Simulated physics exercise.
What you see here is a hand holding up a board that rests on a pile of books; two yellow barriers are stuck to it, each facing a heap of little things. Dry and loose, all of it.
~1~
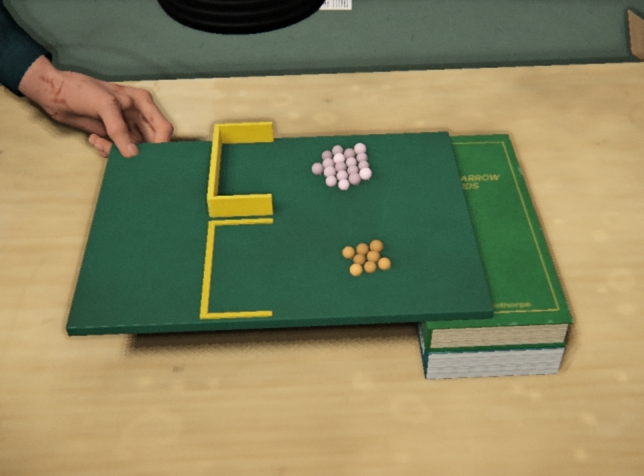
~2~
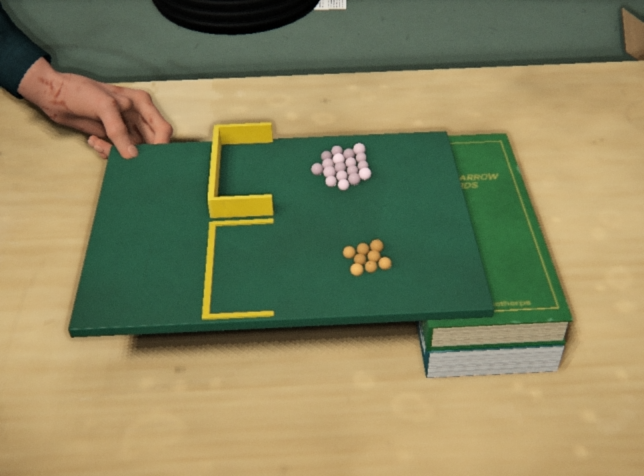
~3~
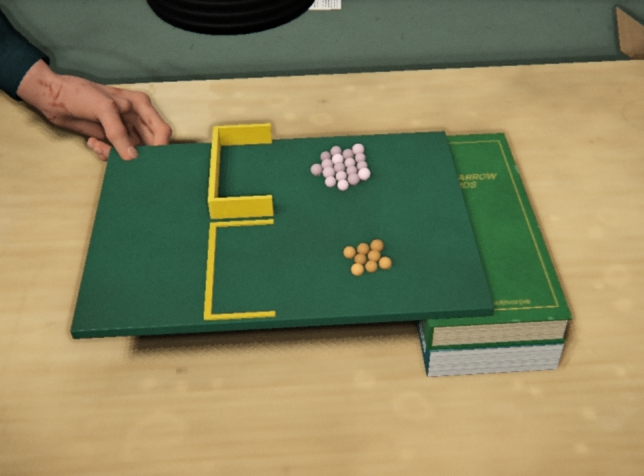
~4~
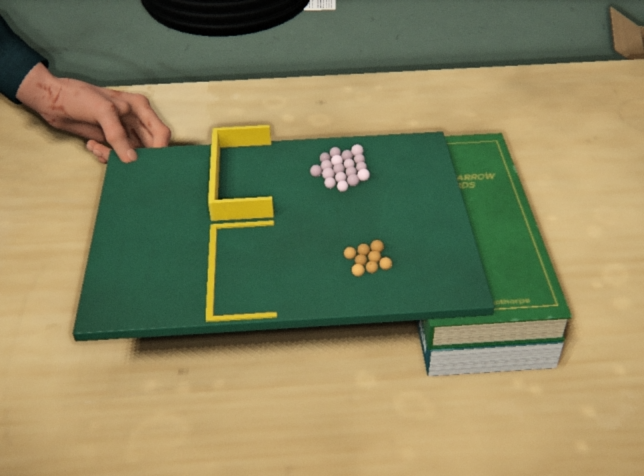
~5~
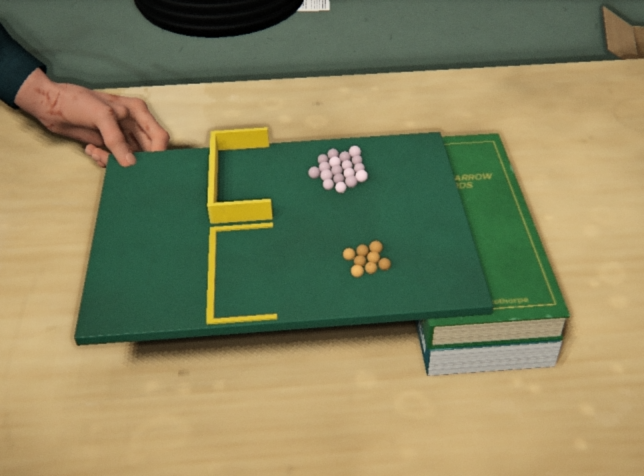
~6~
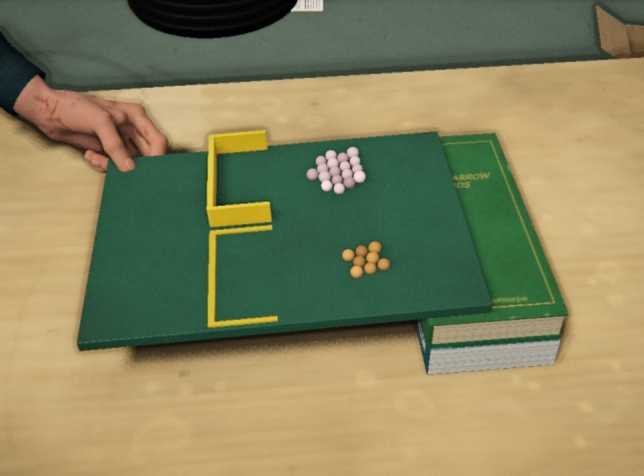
We see a hand holding the left end of a green board resting on stacked books, with pale pink and orange beads facing two yellow barriers; the held end lowers very slightly while both groups stay still on the board.
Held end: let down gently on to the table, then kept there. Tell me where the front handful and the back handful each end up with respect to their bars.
The front handful is going to continue past its barrier. The back handful is going to gather behind its barrier.
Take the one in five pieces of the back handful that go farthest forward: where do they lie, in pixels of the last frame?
Rest point near (226, 235) px.
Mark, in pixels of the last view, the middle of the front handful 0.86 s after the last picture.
Its centre is near (194, 309).
Then, 0.24 s after the last picture, board sloping at 6°; front handful where it was; back handful where it was.
Then, 0.54 s after the last picture, board sloping at 12°; front handful on its way down; back handful on its way down.
Then, 0.86 s after the last picture, board resting at 13°; front handful most past its bar; back handful has reached its bar.
By the end, board resting at 13°; front handful most past its bar; back handful gathered behind its bar.
